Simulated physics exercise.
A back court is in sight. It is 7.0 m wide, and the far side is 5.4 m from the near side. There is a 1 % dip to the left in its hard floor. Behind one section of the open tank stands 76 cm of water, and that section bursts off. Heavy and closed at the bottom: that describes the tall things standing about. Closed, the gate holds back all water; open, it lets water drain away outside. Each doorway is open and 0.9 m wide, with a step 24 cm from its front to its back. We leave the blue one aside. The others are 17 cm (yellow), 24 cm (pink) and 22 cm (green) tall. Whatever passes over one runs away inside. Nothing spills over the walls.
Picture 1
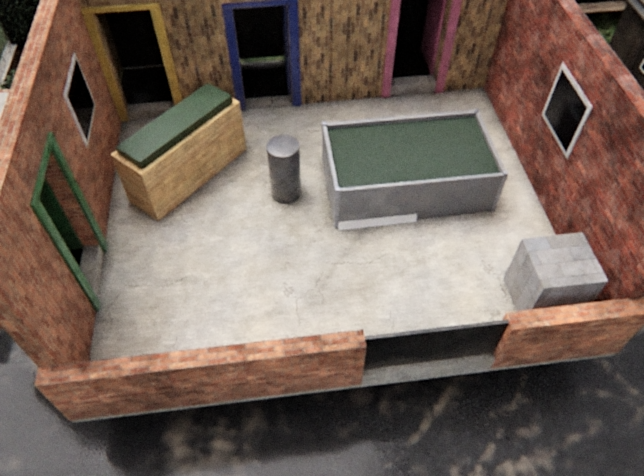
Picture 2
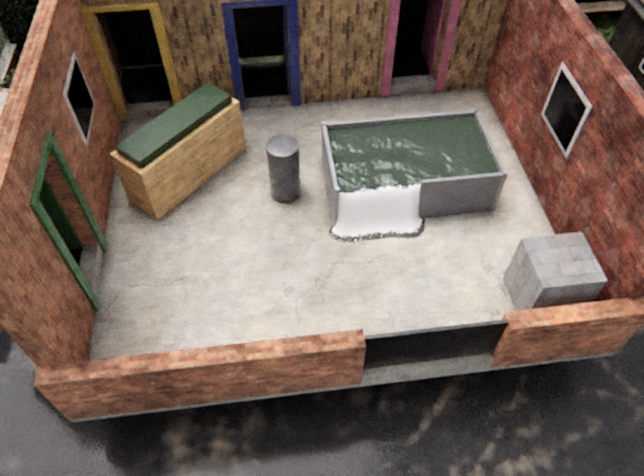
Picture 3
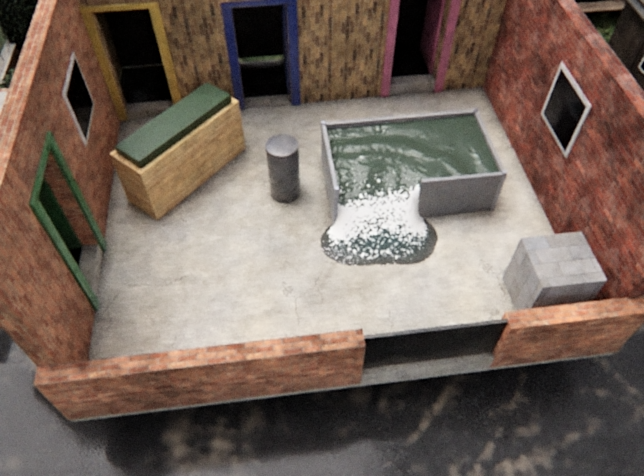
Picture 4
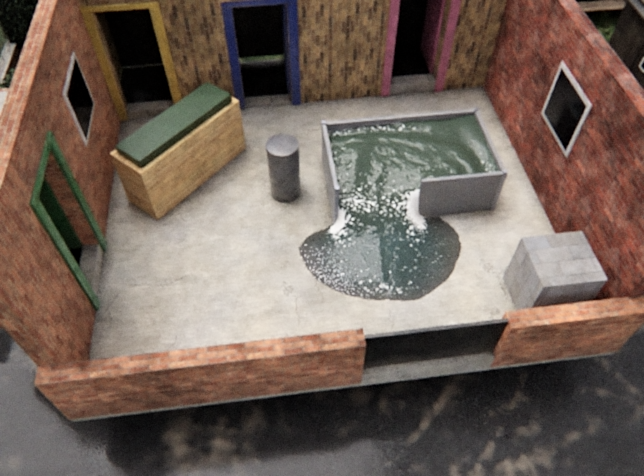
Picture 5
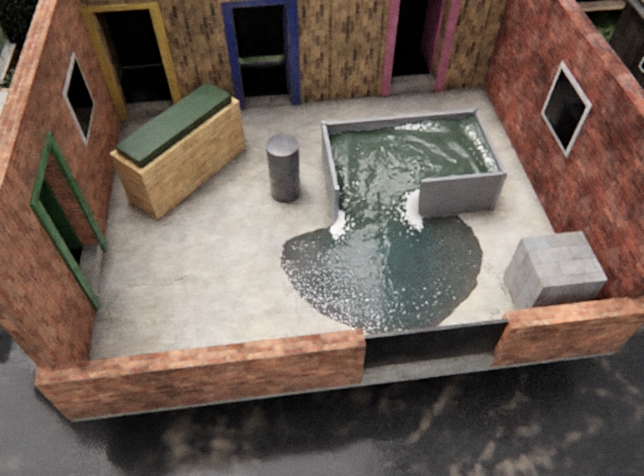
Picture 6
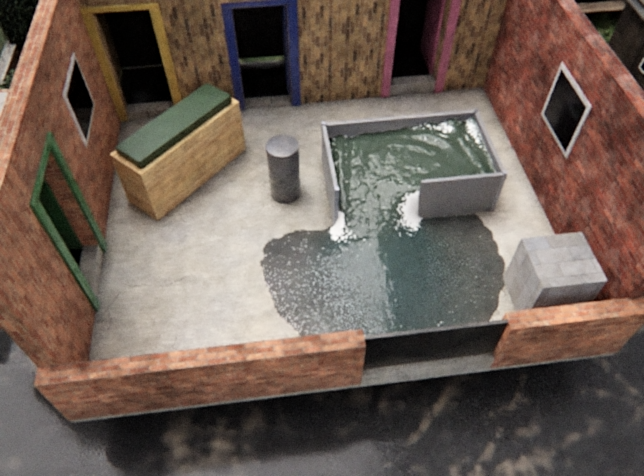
An open tank's front section bursts off, and green water pours out and spreads across the floor.
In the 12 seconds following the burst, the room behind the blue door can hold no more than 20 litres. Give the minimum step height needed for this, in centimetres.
Roughly 8.5 centimetres.
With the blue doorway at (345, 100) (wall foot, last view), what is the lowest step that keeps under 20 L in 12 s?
8.5 cm.
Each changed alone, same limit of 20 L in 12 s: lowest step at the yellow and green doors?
Close to 12.0 cm (yellow) and close to 14.5 cm (green).
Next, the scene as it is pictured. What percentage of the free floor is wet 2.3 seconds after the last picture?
Approximately 45 %.
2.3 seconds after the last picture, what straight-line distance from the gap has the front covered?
4.8 m.
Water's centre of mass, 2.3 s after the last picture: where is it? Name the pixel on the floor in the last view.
The balance point sits at roughly (358, 265).
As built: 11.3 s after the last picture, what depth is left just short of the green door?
About 11.0 centimetres.
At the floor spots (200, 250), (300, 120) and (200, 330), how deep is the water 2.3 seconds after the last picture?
Depths of roughly 0 cm, 0 cm and 11 cm, in that order.
Then, 0.7 s after the last picture water covers 25 % of the floor, deepest (44 cm) near (386, 355); it has not reached the blue door.
Then, 2.3 s after the last picture water covers 45 % of the floor, deepest (36 cm) near (86, 393); it has not reached the blue door.
Then, 11.3 s after the last picture water covers 100 % of the floor, deepest (13 cm) near (160, 122); 12 cm at the blue door, 43 litres in over its 6 cm step.
At the blue door as built, the water peaked near 13 cm, 10.5 s after the last picture.
Run again over the same 12 s with other heights there, 27 litres in over 7.5 cm, 6 litres over 10.5 cm. The limit of 20 litres is kept from about 8.5 cm up.
